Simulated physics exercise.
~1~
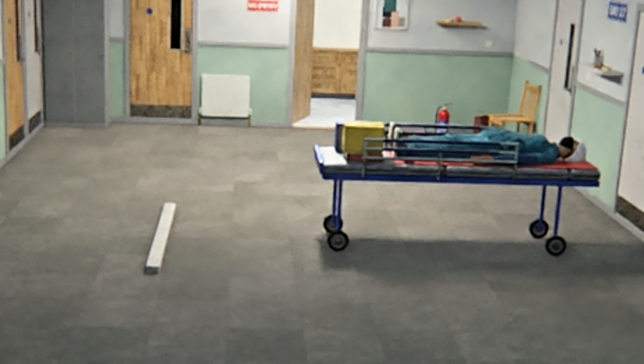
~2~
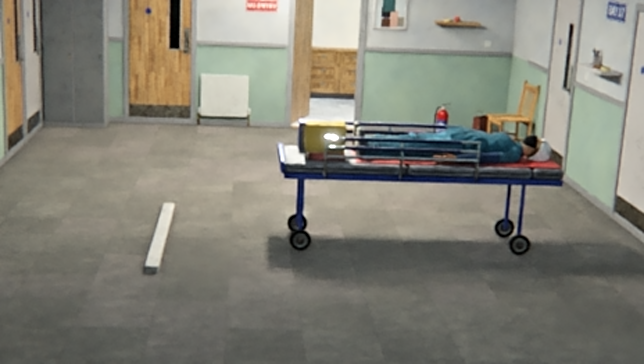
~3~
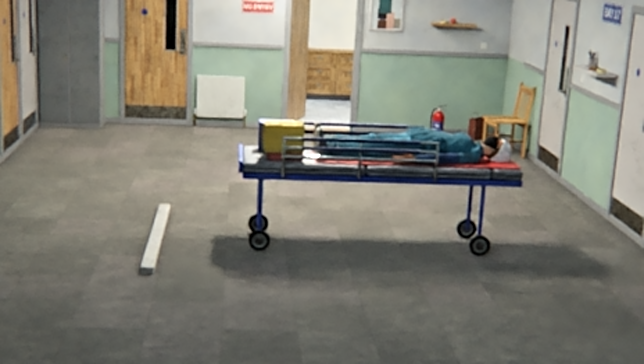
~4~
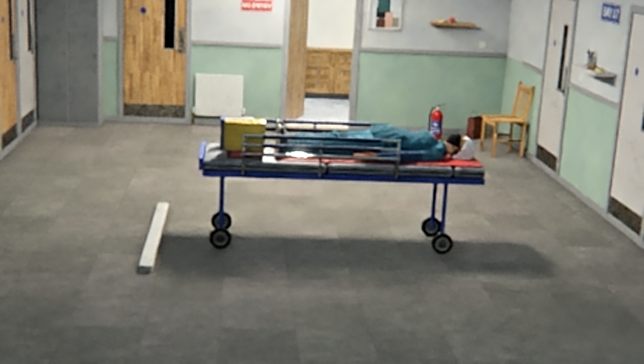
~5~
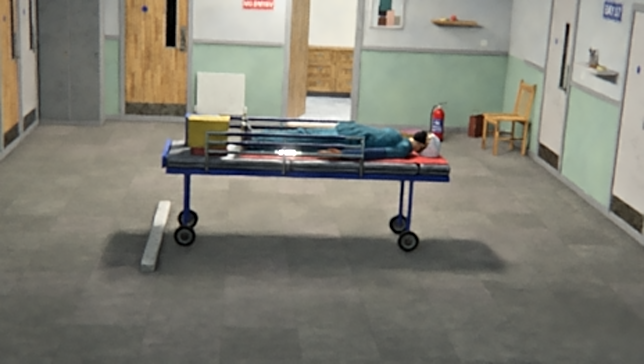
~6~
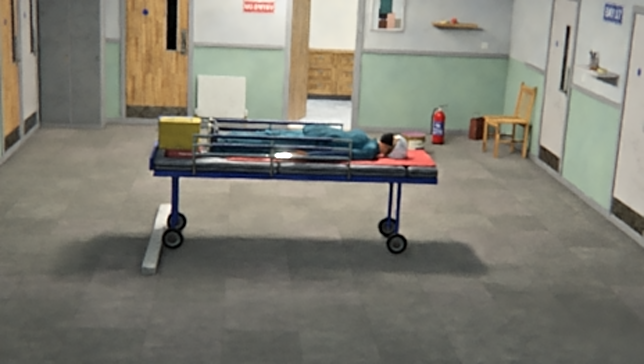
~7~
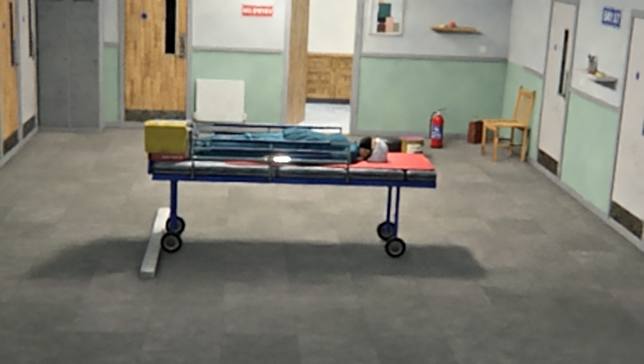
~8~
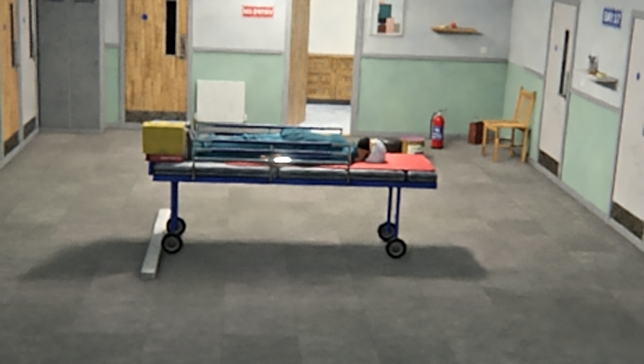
A person in teal clothing lies limp along a blue-framed ward trolley, head to the right, in a grey-floored hospital room seen from slightly above and side-on by a gently swaying camera. A yellow holdall sits at the trolley's left end, and a pale sill lies on the floor ahead, with doors and a red extinguisher behind. The trolley rolls left until its front wheels meet the sill and it stops, staying level. The person and holdall slide a little farther left, baring red mattress at the right. Both then settle, still aboard the motionless trolley.
